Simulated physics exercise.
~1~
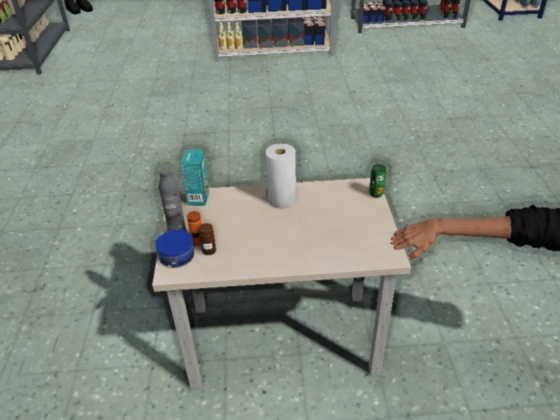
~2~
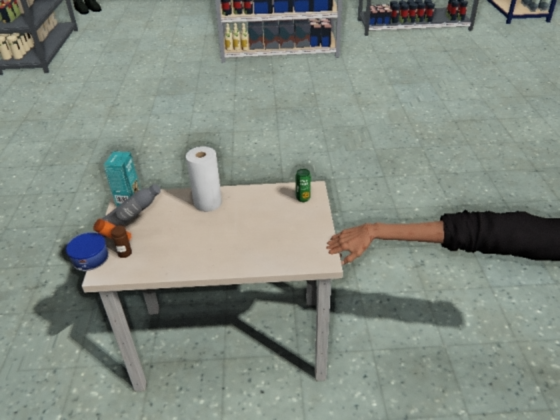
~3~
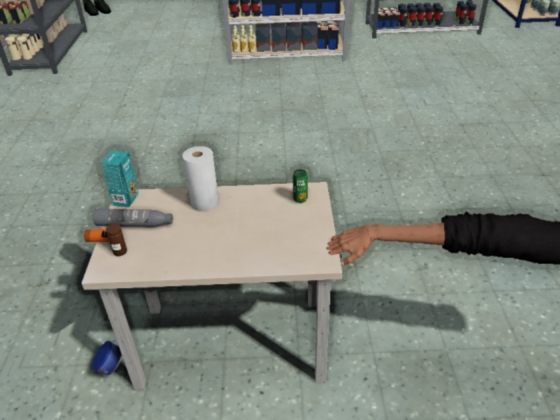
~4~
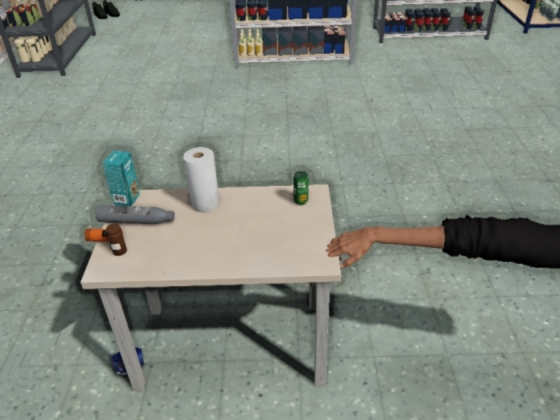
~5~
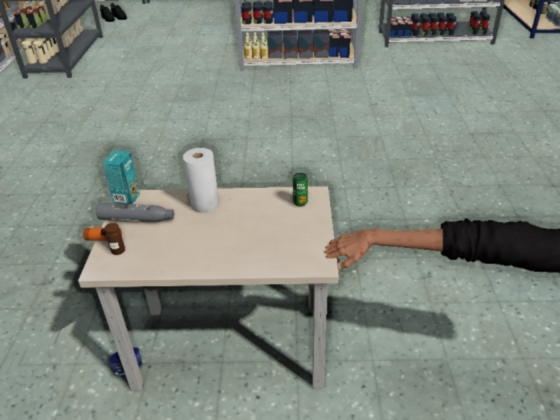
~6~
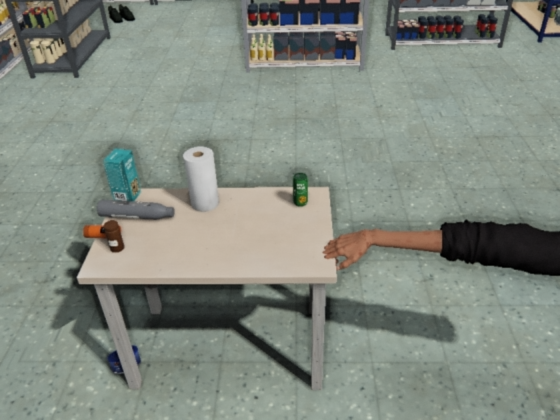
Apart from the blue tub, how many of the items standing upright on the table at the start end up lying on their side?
Two of them end up lying on their side, the grey bottle and the orange shaker.
